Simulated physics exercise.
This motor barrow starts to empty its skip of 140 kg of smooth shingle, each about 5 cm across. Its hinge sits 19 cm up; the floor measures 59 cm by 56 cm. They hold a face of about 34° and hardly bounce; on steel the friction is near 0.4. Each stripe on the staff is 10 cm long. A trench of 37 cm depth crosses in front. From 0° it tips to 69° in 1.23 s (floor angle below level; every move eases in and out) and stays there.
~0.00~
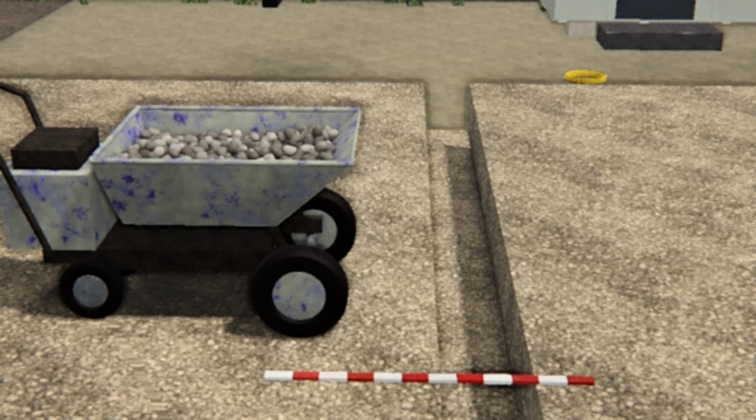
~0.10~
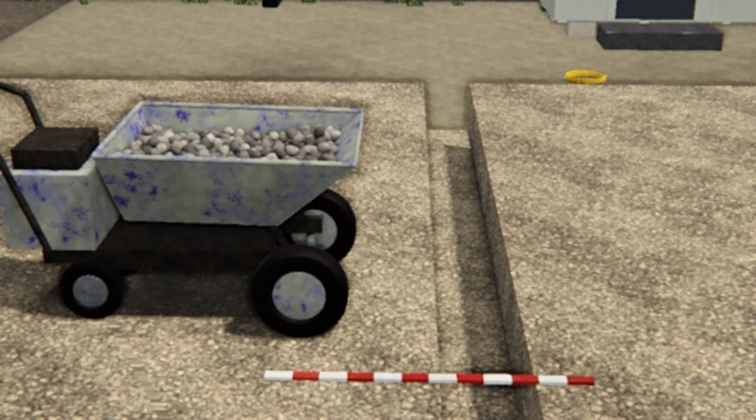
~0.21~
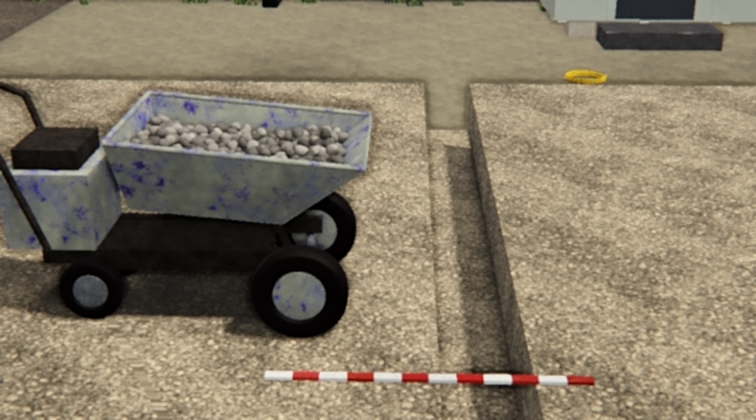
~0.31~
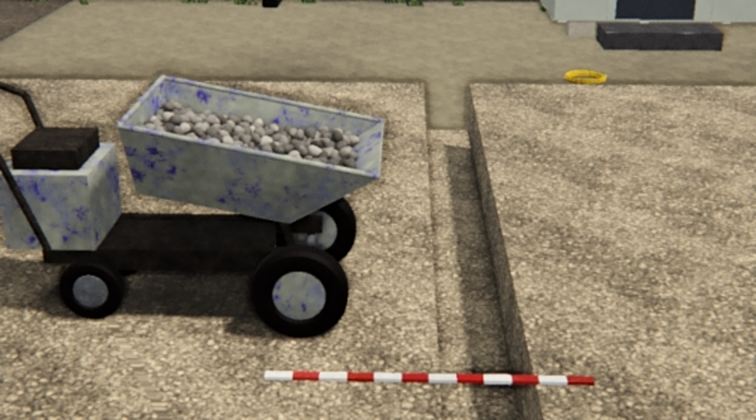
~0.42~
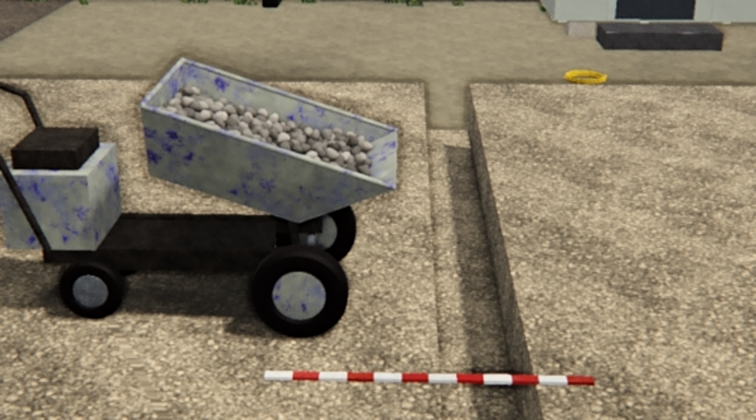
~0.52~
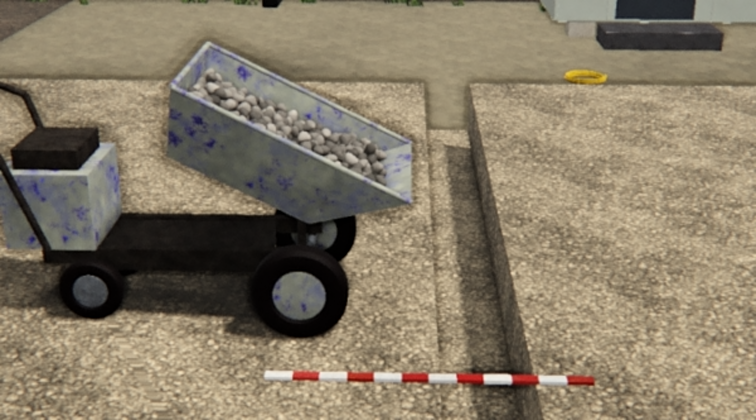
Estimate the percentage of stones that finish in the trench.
Close to 73 in a hundred.
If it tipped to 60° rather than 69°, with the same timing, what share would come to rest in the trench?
In that case some 75 per cent.
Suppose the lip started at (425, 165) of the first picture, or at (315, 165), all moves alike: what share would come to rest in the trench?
Near 10 per cent from the first place, 100 from the second.
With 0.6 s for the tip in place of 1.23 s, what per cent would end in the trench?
It would be near 55 per cent.
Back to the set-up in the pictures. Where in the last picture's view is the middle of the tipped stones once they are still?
Around (494, 357).
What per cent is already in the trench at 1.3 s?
Some 50 per cent.
After 0.9 s the floor is at 58°; 100 % in the skip; the foremost stones are at (452, 226).
After 1.3 s the floor is at 69°; 36 % in the skip, 51 % in the trench, 13 % past the trench; the foremost stones are at (597, 315).
After 1.7 s the floor is at 69°; 5 % in the skip, 68 % in the trench, 27 % past the trench; the foremost stones are at (710, 302).
After 3.6 s the floor is at 69°; 0 % in the skip, 73 % in the trench, 27 % past the trench; the foremost stones are past the picture's edge.
